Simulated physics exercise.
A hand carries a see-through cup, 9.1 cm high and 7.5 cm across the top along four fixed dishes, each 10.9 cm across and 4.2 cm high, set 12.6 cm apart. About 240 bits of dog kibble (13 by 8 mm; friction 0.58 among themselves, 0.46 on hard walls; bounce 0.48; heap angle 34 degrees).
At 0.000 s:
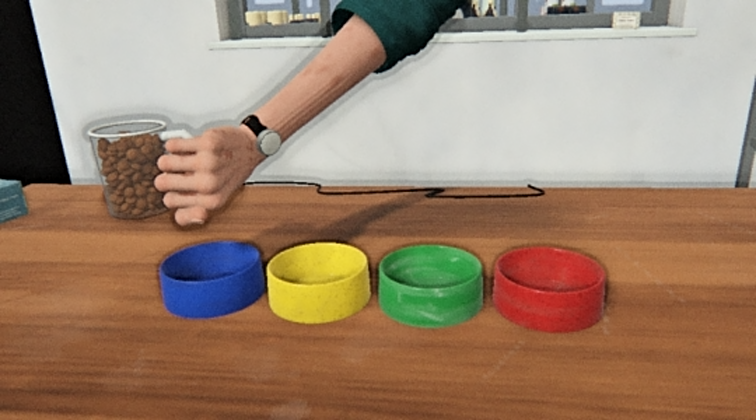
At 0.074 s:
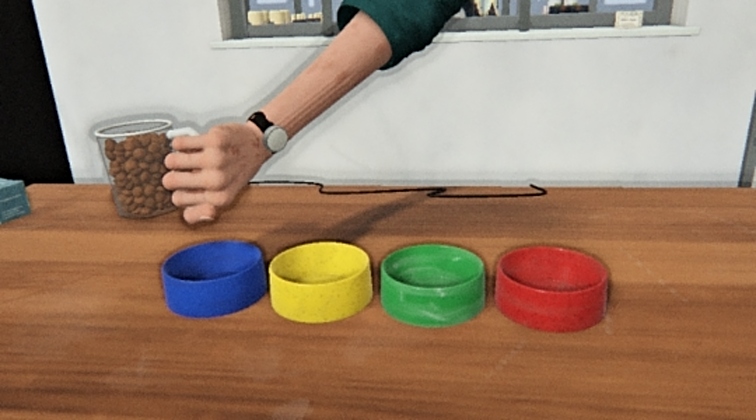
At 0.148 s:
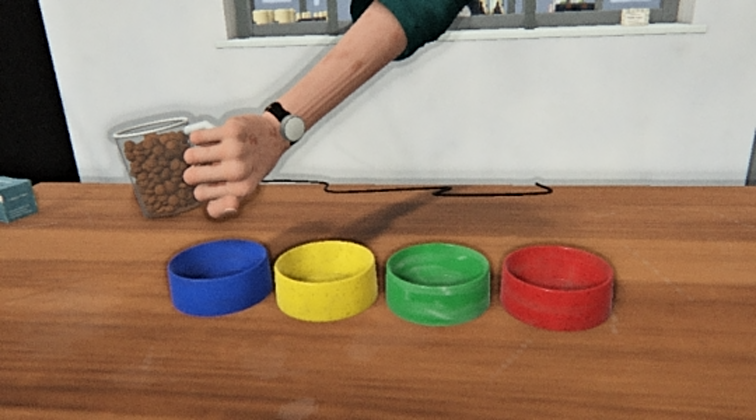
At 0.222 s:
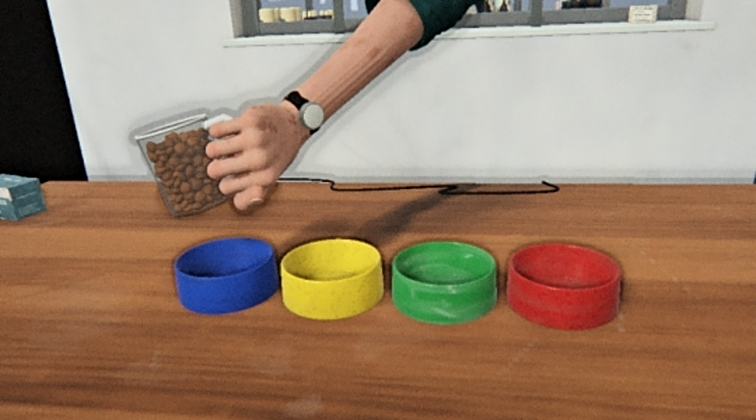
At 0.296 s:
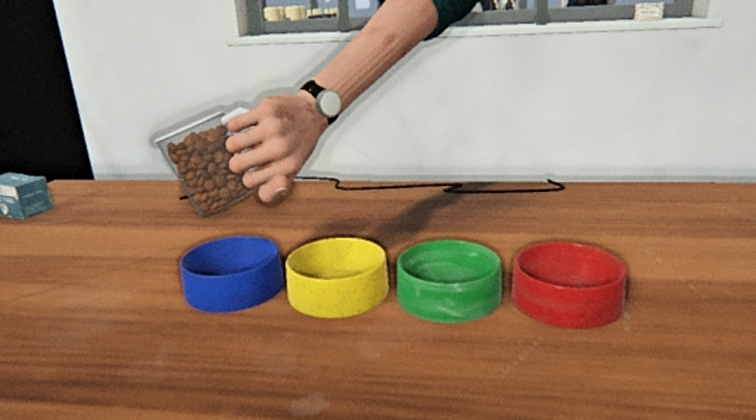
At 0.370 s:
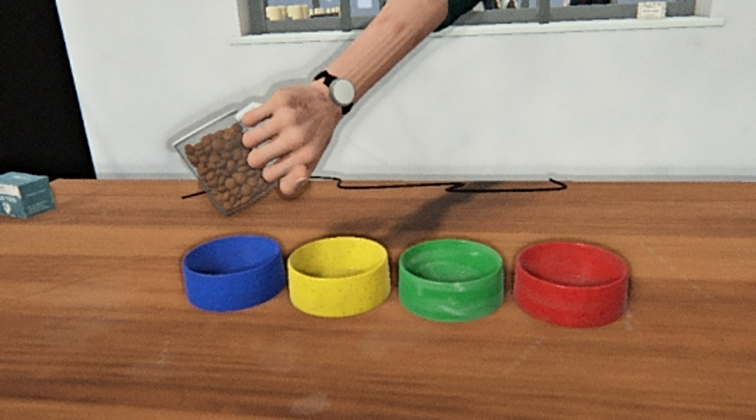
On a wooden table behind blue, yellow, green and red dishes, a hand wearing a watch lifted a clear cup of brown kibble and moved it a short way right, tilting it steadily toward the right.
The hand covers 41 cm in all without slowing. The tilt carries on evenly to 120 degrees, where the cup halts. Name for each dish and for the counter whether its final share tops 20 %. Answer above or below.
Red below, blue below, green above, yellow below, counter below.
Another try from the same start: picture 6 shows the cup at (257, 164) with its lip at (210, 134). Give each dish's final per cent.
Red 0, blue 0, green 100, yellow 0.
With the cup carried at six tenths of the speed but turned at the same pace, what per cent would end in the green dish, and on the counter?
Green 0, counter 10.
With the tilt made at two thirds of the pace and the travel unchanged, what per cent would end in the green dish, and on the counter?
Green 100, counter 0.
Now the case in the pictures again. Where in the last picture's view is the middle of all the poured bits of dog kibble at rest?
Near (457, 280).
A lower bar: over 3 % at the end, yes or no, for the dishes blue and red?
Blue no, red no.
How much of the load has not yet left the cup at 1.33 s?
About 80 per cent.
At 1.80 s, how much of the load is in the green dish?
About 65 per cent by then.
After 0.95 s, tilt 75 degrees; cup holds 100 %.
After 1.33 s, tilt 107 degrees; cup holds 80 %, green 5 %, yellow 5 %.
After 1.80 s, tilt 120 degrees; cup holds 20 %, green 65 %, yellow 5 %.
At rest (2.6 s), red 0 %, blue 0 %, green 85 %, yellow 5 %, counter 5 %.
